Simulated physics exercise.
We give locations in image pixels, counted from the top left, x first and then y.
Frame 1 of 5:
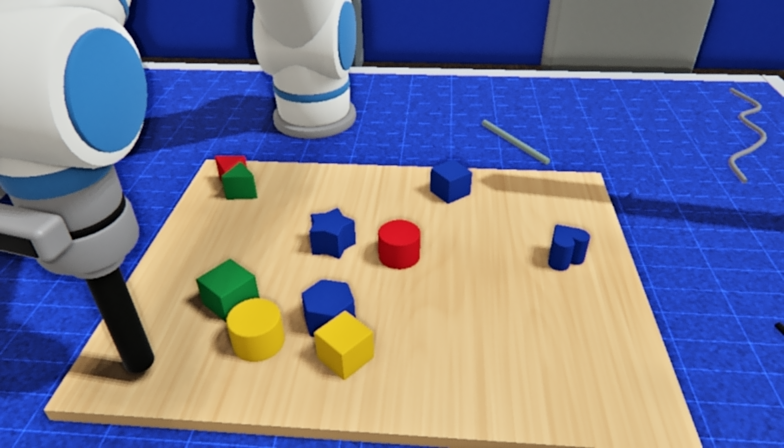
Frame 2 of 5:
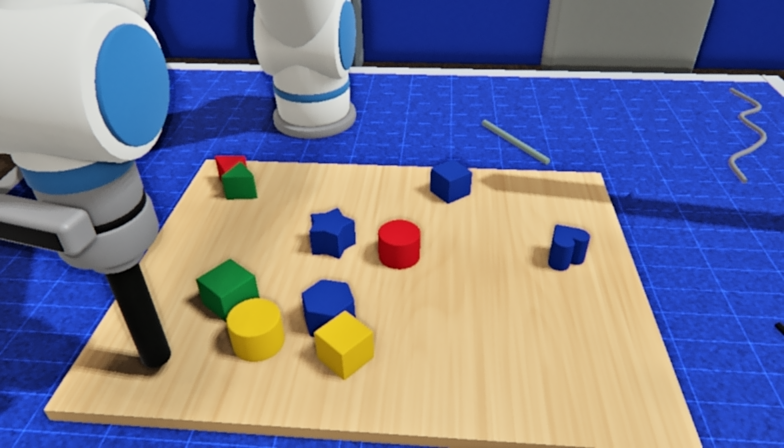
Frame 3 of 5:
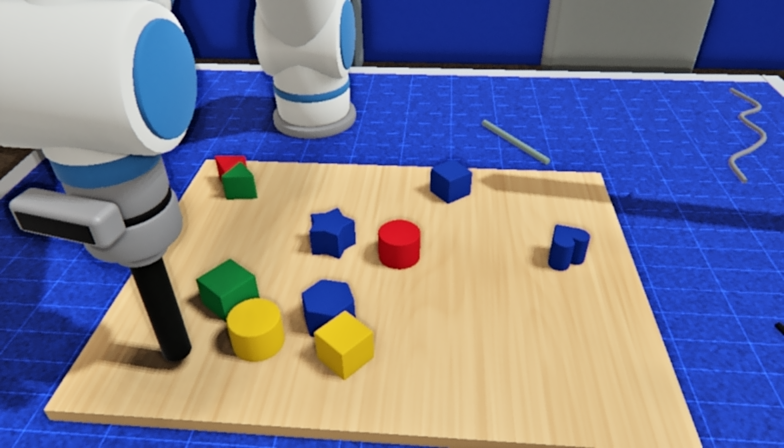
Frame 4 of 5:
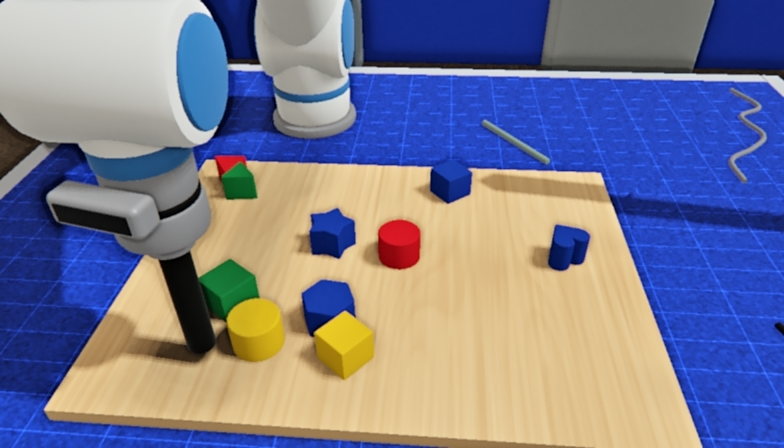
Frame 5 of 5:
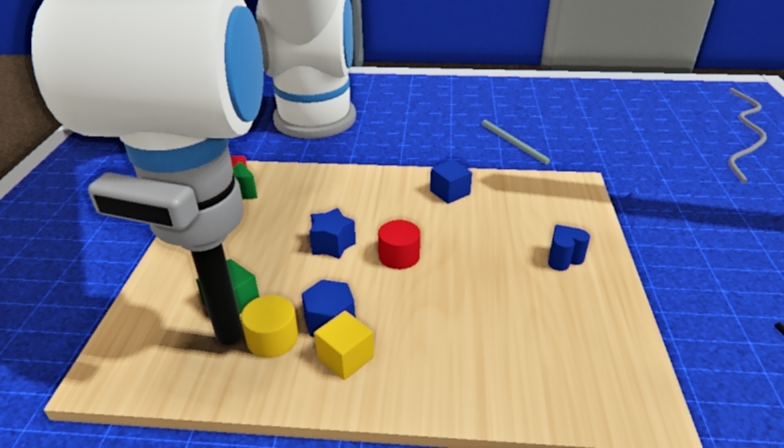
The footage shows a robot arm moving its black post rightward across a wooden board of coloured blocks, passing in front of a green block and nudging a yellow cylinder slightly right, while the other blocks stay still.
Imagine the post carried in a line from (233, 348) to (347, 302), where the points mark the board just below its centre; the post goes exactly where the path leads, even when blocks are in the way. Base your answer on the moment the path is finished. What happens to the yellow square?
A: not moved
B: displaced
Answer: A.
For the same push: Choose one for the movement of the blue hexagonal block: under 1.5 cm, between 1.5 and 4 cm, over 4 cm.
That one ends up more than 4 cm from where it is now.
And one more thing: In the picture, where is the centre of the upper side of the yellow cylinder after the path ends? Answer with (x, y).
I expect it at (380, 284).
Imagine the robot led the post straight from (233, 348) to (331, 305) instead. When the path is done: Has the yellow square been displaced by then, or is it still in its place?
That block stands still.
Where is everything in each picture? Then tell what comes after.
The first picture shows post's lower end (141, 364); yellow cylinder (253, 316); blue hexagonal block (327, 296); yellow square (343, 331).
The second picture shows post (158, 359); blocks still.
The third picture shows post (178, 353); blocks still.
The fourth picture shows post (203, 345); blocks still.
The fifth picture shows post (230, 337); yellow cylinder (267, 312); blue hexagonal block (327, 296); yellow square (343, 331).
On the path given first. One third of the way, post (273, 320); yellow cylinder (310, 300); blue hexagonal block (358, 288).
Two thirds of the way, post (310, 305); yellow cylinder (346, 291); blue hexagonal block (396, 281).
At the end, post (346, 291); yellow cylinder (380, 284); blue hexagonal block (430, 278); yellow square still.
